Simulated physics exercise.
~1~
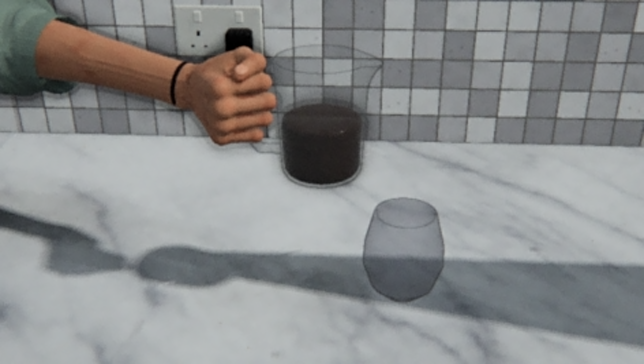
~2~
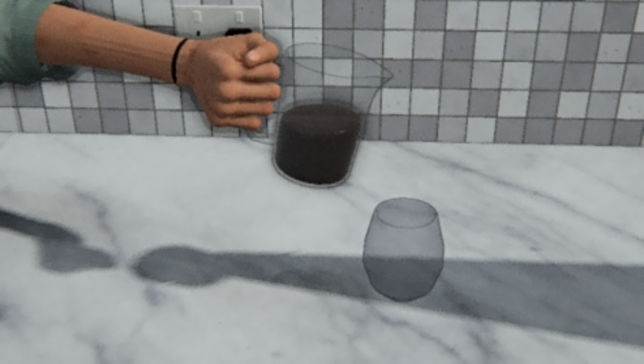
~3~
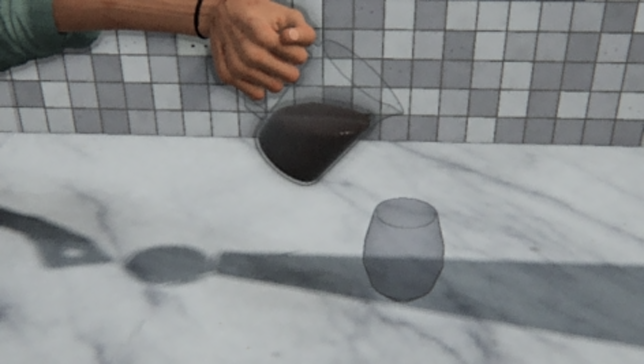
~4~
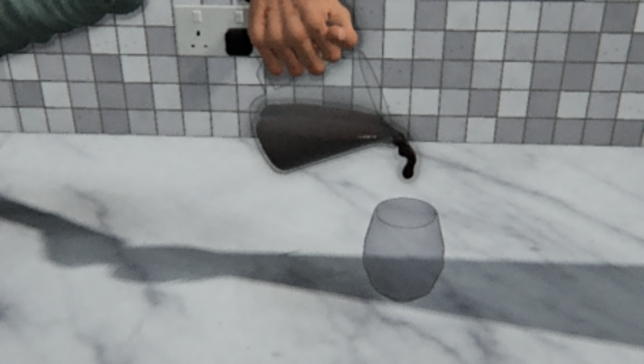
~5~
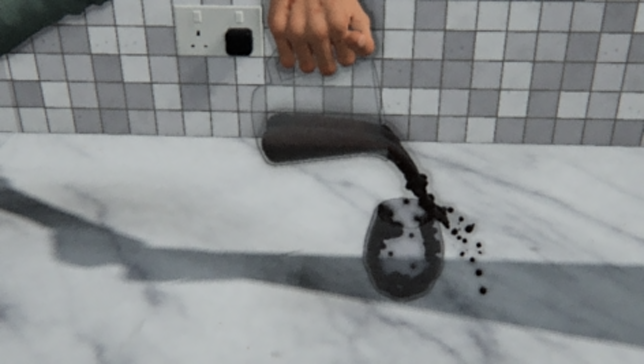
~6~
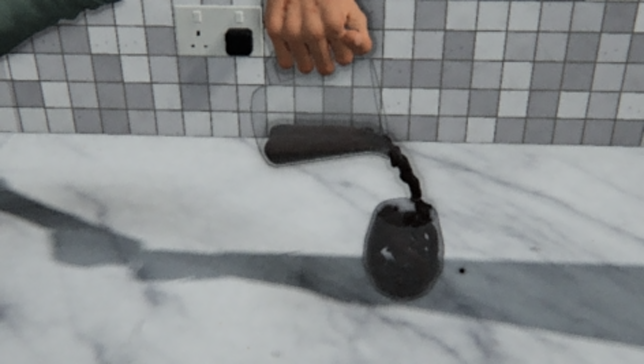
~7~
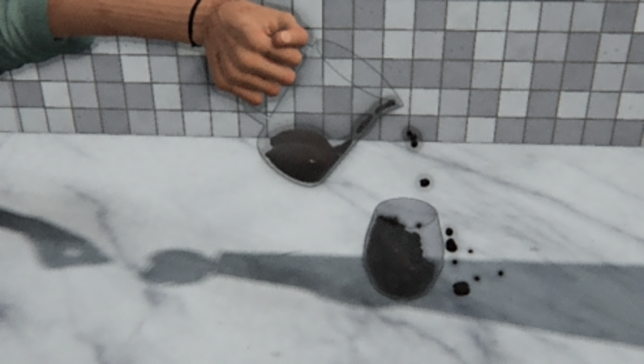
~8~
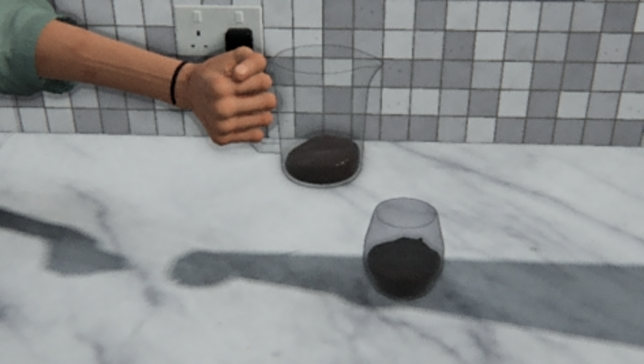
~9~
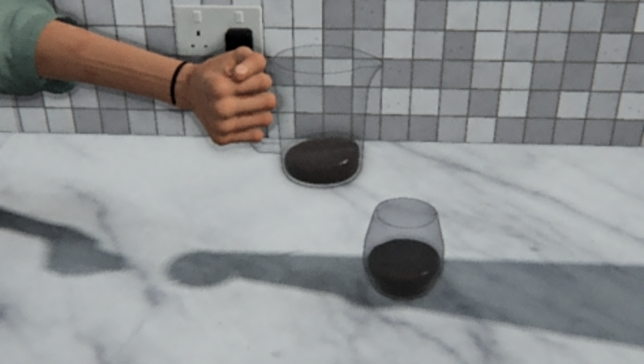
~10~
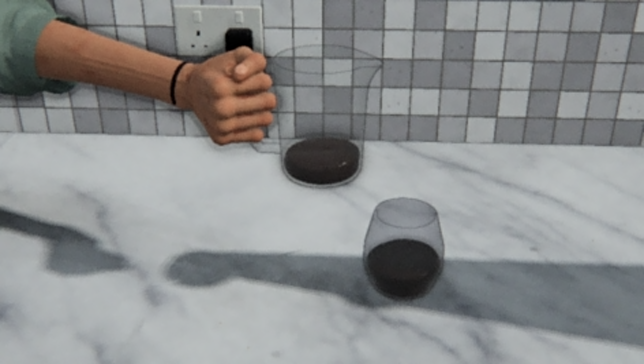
A fist at the upper left, with a green sleeve and black wristband, holds a clear pitcher of dark coffee above an empty stemless glass on a white marble counter. The fixed view looks slightly down, with grey and white tiles and a wall socket behind. The hand tips the pitcher steeply to the right, and dark liquid streams from its spout into the glass, with droplets scattering beside it. The pitcher then swings back upright as a few last drops fall. It ends with coffee left low in the pitcher and the glass partly filled.
